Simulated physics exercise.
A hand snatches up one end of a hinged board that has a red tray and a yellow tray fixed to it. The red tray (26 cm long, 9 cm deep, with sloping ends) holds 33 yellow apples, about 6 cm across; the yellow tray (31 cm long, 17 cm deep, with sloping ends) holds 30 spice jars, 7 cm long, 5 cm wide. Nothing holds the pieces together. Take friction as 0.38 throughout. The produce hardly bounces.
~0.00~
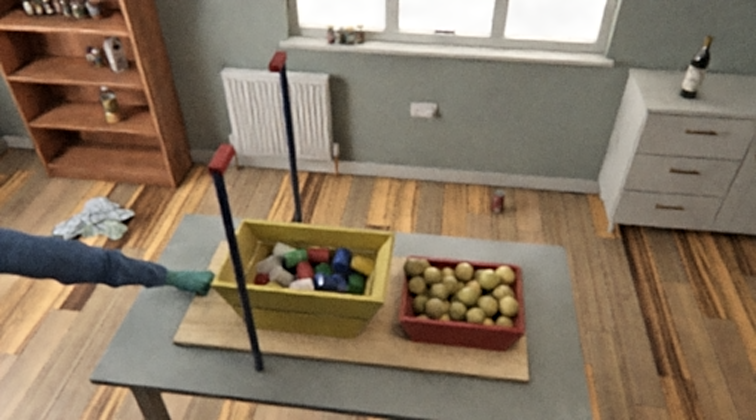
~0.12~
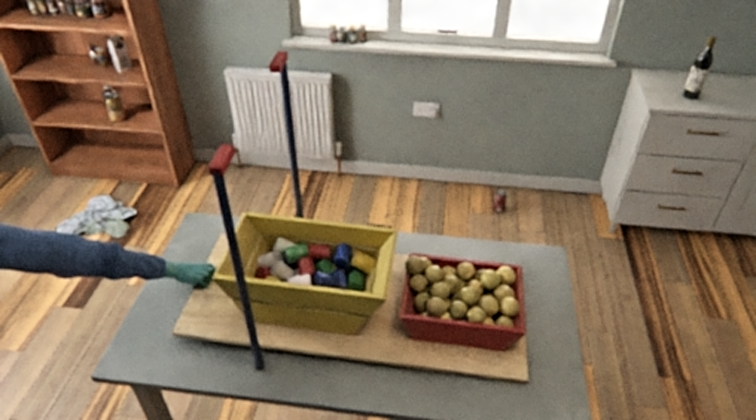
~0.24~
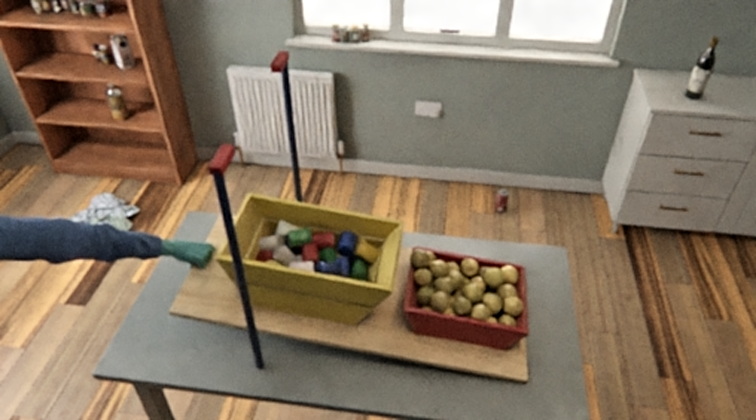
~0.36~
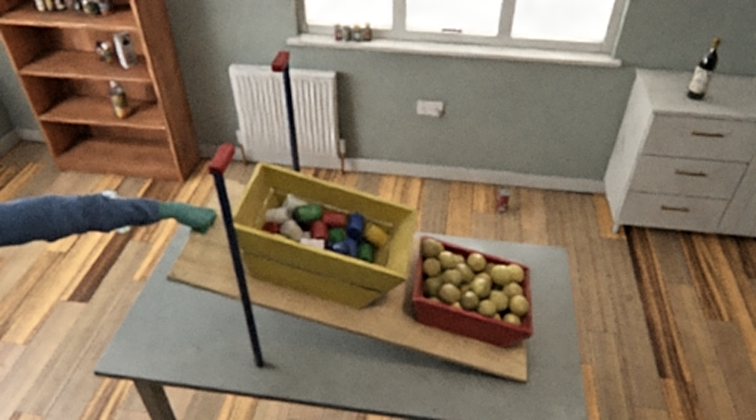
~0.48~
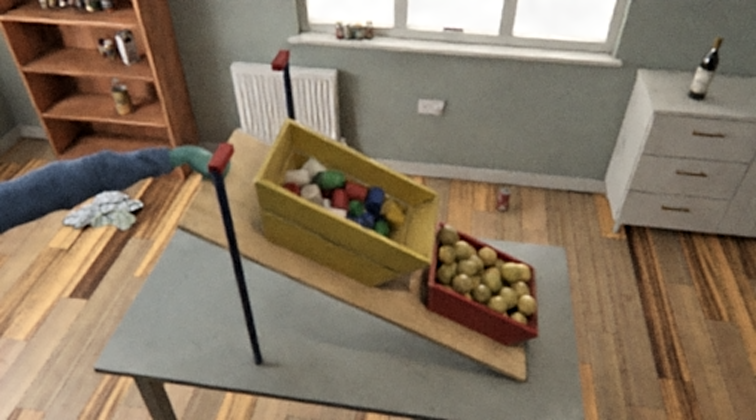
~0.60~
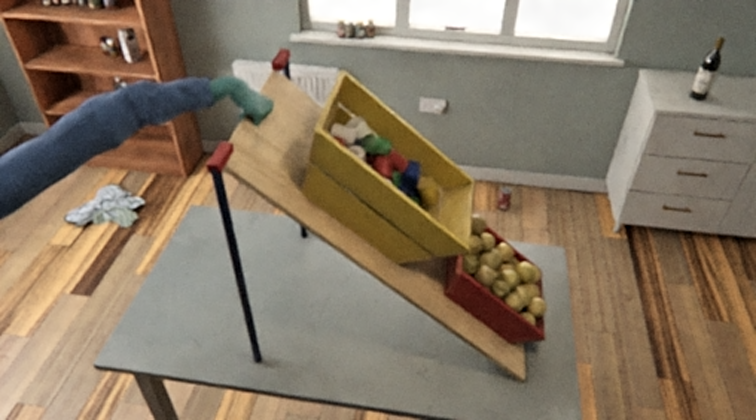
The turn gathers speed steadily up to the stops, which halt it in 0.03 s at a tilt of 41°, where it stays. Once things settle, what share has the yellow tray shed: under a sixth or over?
It sheds over a sixth of them.
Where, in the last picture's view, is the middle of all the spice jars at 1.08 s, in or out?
At about (496, 223).
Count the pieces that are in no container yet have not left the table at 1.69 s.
About 1.
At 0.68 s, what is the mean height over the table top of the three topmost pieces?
Roughly 68 cm.
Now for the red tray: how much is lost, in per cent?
About: Red tray 20 per cent.
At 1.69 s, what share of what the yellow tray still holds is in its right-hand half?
About 100 per cent.
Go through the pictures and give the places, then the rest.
In the first frame (each is followed by its nearest rim corner in this view), yellow tray, (381, 300); red tray, (522, 330); 0° from level; none out.
Yellow tray, (383, 297); red tray, (522, 331); 2° from level, in the second frame.
Yellow tray, (390, 288); red tray, (525, 331); 7° from level, in the third frame.
Yellow tray, (404, 276); red tray, (530, 331); 15° from level, in the fourth frame.
Yellow tray, (429, 260); red tray, (537, 332); 26° from level, in the fifth frame.
Yellow tray, (468, 248); red tray, (544, 335); 41° from level; none out, in the sixth frame.
After 0.68 s, tilt 41°; red tray 33 in, 0 out and yellow tray 30 in, 0 out.
After 0.82 s, tilt 41°; red tray 32 in, 1 out and yellow tray 29 in, 1 out.
After 1.08 s, tilt 41°; red tray 27 in, 6 out and yellow tray 13 in, 17 out.
Final count (at 1.69 s), red tray 26 in, 7 out and yellow tray 12 in, 18 out. Asked share, 18 of 30, 60 per cent.
